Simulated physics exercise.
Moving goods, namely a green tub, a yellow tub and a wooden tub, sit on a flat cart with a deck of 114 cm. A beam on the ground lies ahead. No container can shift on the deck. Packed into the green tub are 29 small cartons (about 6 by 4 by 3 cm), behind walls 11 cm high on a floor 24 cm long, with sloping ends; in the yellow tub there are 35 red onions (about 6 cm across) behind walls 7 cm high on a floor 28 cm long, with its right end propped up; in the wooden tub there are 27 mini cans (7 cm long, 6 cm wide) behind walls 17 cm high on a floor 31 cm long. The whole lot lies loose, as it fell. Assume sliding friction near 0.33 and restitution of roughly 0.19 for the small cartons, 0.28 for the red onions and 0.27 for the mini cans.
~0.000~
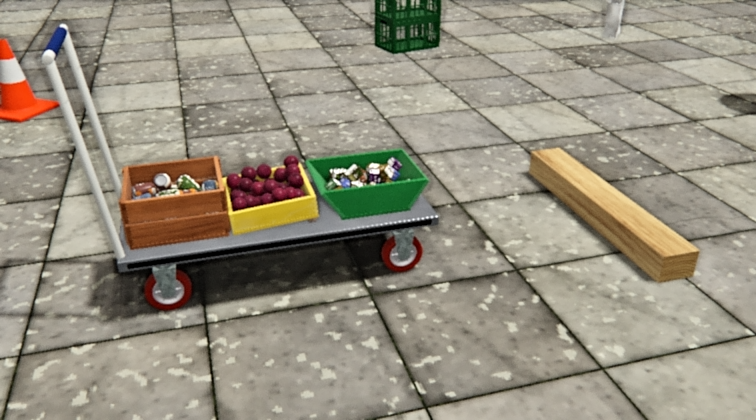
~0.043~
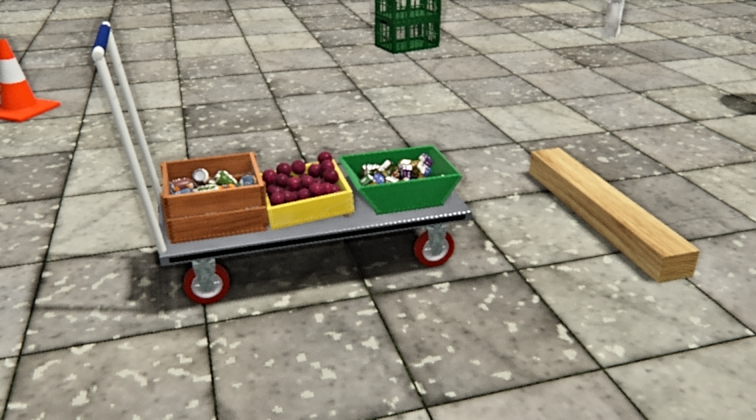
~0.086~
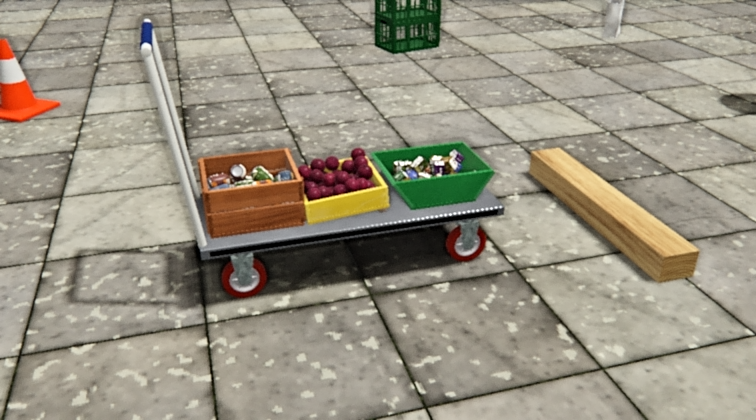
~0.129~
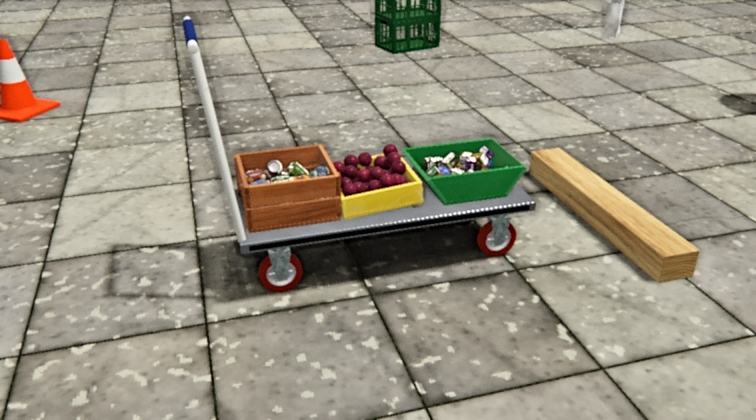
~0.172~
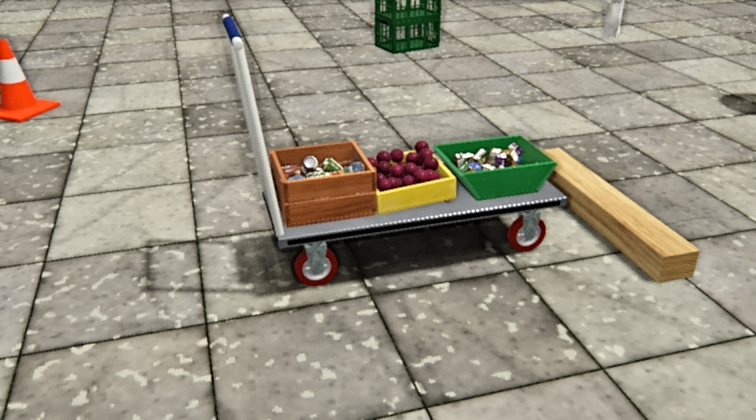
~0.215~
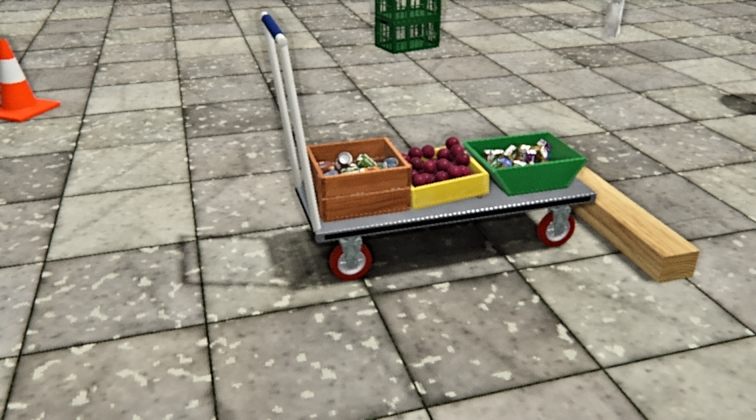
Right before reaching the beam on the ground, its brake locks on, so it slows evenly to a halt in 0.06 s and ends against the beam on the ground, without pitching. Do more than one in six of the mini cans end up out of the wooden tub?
The part that ends up outside is going to be too small to make a sixth.
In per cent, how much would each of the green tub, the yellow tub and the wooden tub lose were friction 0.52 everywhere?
Green tub 20, yellow tub 30, wooden tub 0 per cent.
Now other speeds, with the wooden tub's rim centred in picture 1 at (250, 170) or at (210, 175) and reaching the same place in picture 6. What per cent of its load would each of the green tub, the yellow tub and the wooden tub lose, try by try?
For the green tub it's 0 % and then 10 %, for the yellow tub 10 % and then 30 %, and for the wooden tub 0 % and then 0 %.
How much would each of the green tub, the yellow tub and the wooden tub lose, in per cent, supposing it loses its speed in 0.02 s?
Green tub 40, yellow tub 40, wooden tub 10 %.
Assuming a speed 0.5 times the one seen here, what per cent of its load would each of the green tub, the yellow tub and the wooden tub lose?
Green tub 0, yellow tub 10, wooden tub 0 per cent.
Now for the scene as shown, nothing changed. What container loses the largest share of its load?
Answer: The yellow tub.
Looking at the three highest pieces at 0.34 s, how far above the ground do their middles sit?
Around 46 cm high.
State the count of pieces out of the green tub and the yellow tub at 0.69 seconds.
Estimated count: Green tub around 8, yellow tub around 16.
After 0.24 s, the brake bites.
After 0.34 s, 1 of 29 out of the green tub, 5 of 35 out of the yellow tub and 0 of 27 out of the wooden tub.
After 0.46 s, 7 of 29 out of the green tub, 12 of 35 out of the yellow tub and 0 of 27 out of the wooden tub.
After 0.69 s, 7 of 29 out of the green tub, 16 of 35 out of the yellow tub and 0 of 27 out of the wooden tub.
Outcome (at 1.19 s), 7 of 29 out of the green tub, 16 of 35 out of the yellow tub and 0 of 27 out of the wooden tub. Asked share, 0 of 27, 0 per cent.
